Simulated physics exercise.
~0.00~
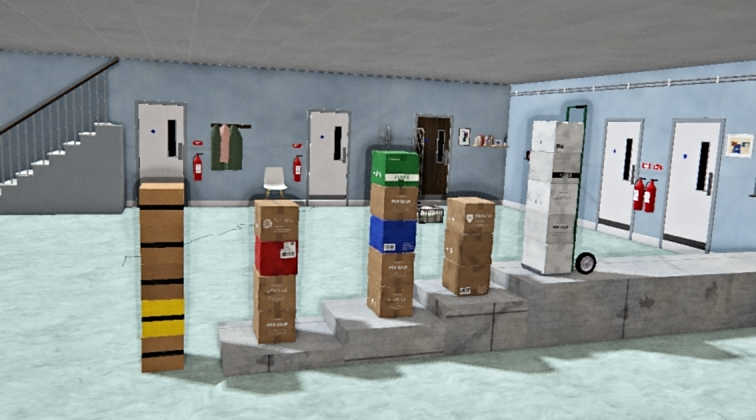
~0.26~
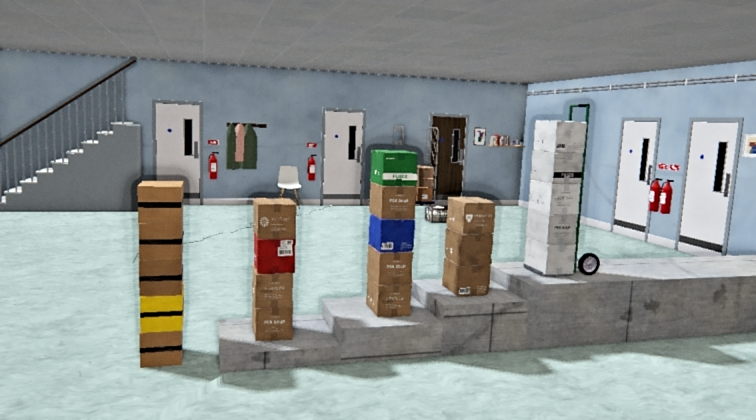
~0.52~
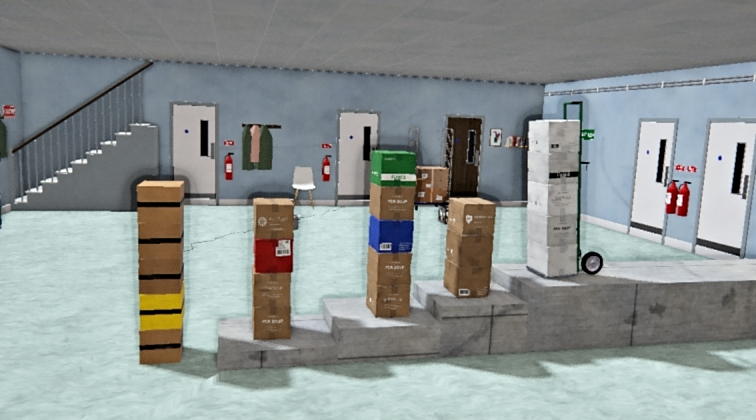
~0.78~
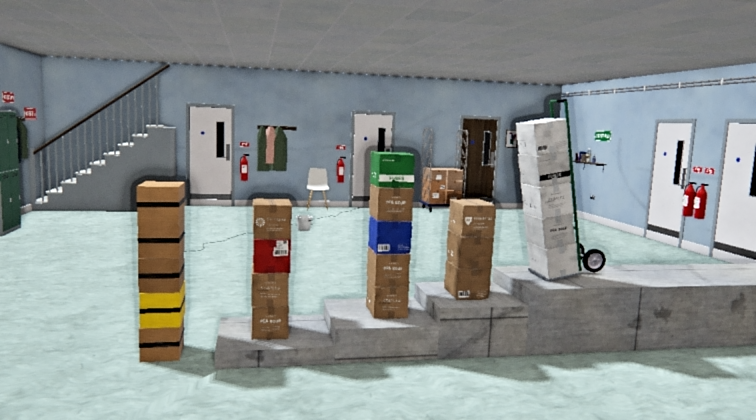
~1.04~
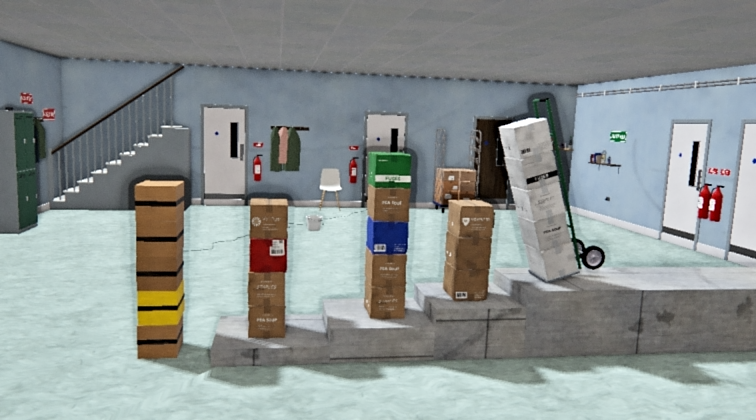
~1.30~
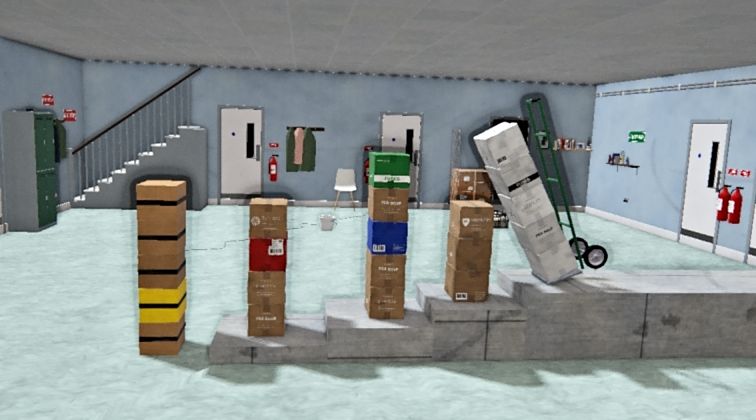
At first, a pale stack of cartons stands upright on a green sack truck atop gray steps, with four brown stacks, some with colored cartons, to its left. The truck then tilts left as the view shifts slightly, and the pale stack leans steadily further over, finally more steeply than the truck's frame.
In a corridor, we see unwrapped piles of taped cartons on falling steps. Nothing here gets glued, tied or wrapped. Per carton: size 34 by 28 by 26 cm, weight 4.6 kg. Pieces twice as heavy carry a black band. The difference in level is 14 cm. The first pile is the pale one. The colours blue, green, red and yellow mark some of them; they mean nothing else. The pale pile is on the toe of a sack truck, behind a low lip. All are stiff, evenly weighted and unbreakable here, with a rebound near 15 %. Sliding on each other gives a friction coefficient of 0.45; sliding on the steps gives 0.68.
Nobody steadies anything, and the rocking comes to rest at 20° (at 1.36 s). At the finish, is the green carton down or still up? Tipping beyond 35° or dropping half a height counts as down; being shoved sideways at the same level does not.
It is down.
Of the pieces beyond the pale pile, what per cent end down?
Roughly 55 percent.
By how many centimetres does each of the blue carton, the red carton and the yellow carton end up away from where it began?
Distances in cm - blue: 90; red: 60; yellow: 0.
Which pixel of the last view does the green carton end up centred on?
It stops roughly at (263, 251).
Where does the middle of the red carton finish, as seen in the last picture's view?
In the final picture its centre lies roughly at (202, 279).
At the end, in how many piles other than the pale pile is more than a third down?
Tally: 3.
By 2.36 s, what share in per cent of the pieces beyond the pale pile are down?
0 per cent by then.
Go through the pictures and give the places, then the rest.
In the first frame (we follow the side turned to the camera; the camera moves round a little), truck frame (583, 140) 0° forward; green carton (403, 170); red carton (280, 259); blue carton (400, 237); no other piece has moved.
Truck frame (585, 140) 0° forward; green carton (401, 169), in the second frame.
Truck frame (580, 138) 4° forward, top of the pale pile leaning 4°; green carton (399, 170); no other piece has moved, in the third frame.
Truck frame (569, 136) 11° forward, top of the pale pile leaning 11°; green carton (397, 171); no other piece has moved, in the fourth frame.
Truck frame (554, 135) 17° forward, top of the pale pile leaning 17°; green carton (393, 172); no other piece has moved, in the fifth frame.
Truck frame (548, 135) 20° forward, top of the pale pile leaning 28°; green carton (392, 172); blue carton (390, 239); red carton (268, 255); no other piece has moved, in the sixth frame.
Around 1.62 s, 5 of the pale pile down; none of the 17 other cartons down, 2 disturbed; green carton unmoved.
Around 2.36 s, 5 of the pale pile down; none of the 17 other cartons down, 7 disturbed; green carton tipped 19°; blue carton tipped 19°.
Around 2.86 s, 5 of the pale pile down; 6 of the 17 other cartons down; green carton tipped 17°, 25 cm lower; blue carton tipped 46°, 26 cm lower.
Around 3.22 s, 5 of the pale pile down; 6 of the 17 other cartons down; green carton 64 cm lower; red carton tipped 26°, 10 cm lower.
Finally (4.1 s), 5 of the pale pile down; 9 of the 17 other cartons down; green carton 66 cm lower; red carton tipped 43°, 25 cm lower; yellow carton tipped 6°. Seen by the last camera, middles, green carton near (263, 251), red carton near (202, 279).
